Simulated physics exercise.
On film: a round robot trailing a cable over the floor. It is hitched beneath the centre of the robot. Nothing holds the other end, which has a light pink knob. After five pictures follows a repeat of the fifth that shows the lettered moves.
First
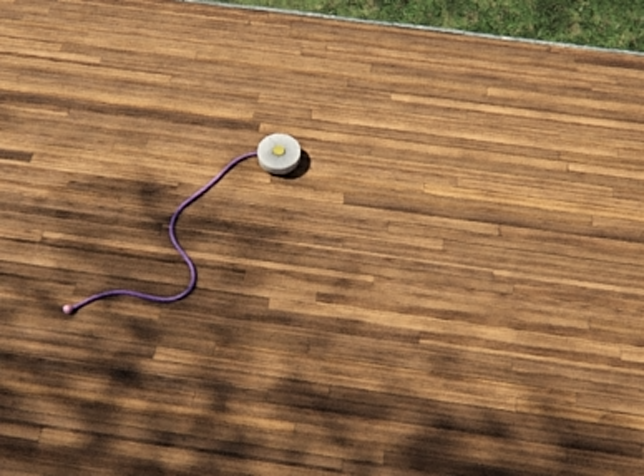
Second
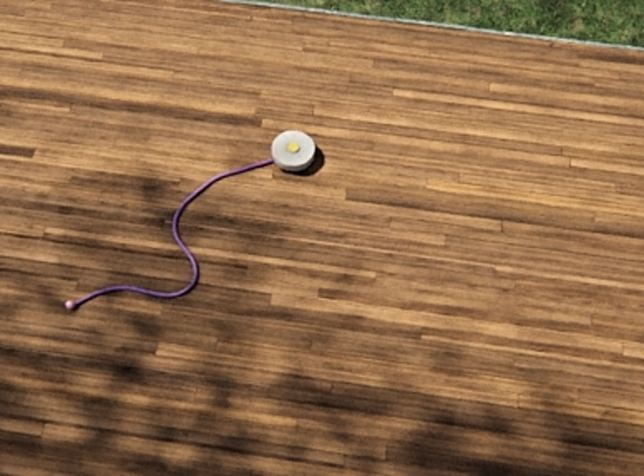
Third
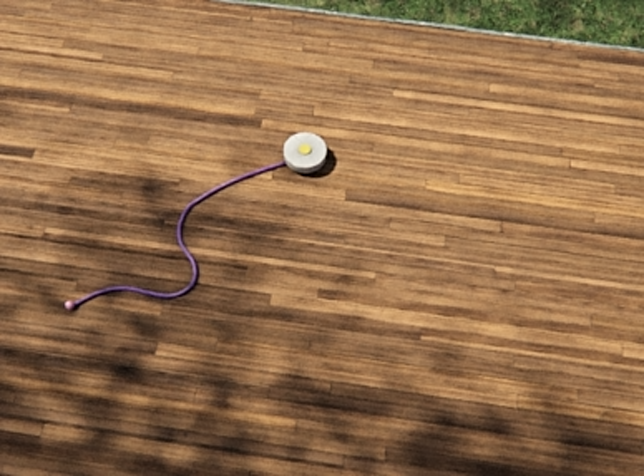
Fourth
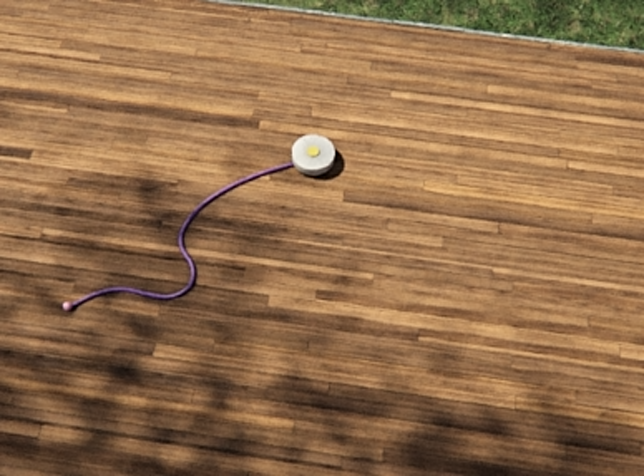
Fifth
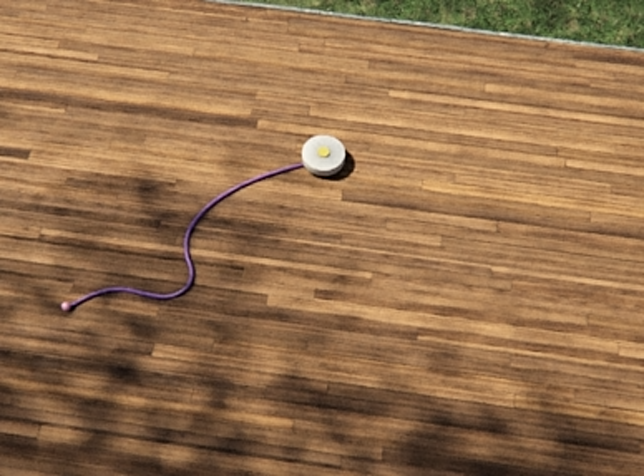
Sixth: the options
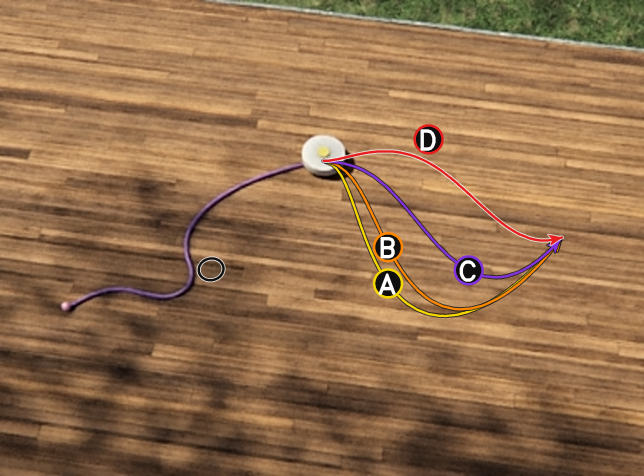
On a sunlit wooden deck, a round white robot slides slowly right, drawing out the curves of its trailing purple cable.
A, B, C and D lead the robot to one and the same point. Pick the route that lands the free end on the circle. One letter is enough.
With C the free end lies on the ring.
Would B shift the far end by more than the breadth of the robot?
Yes.
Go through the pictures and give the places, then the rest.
In the first picture, free end (68, 309); robot (279, 155).
In the second picture, robot (293, 152); free end (70, 305).
In the third picture, robot (305, 154); free end (70, 305).
In the fourth picture, robot (313, 156); free end (68, 306).
In the fifth picture, robot (324, 156); free end (66, 306).
On the marked copy, A from (323, 161) via (407, 304) to (562, 237); B from (323, 161) via (418, 291) to (561, 239); C from (323, 161) via (435, 242) to (560, 240); D from (323, 161) via (450, 177) to (562, 237); the ring at (211, 269).
Taking C. A third of the way, robot (411, 209), middle of the cable (238, 235), free end (72, 304).
Two thirds of the way, robot (502, 273), middle of the cable (318, 260), free end (141, 279).
When it is over, robot (564, 233), middle of the cable (389, 264), free end (213, 267); the free end is on the ring.
As for the rest, A leaves the free end at (216, 290); B leaves the free end at (216, 285); D leaves the free end at (213, 244).
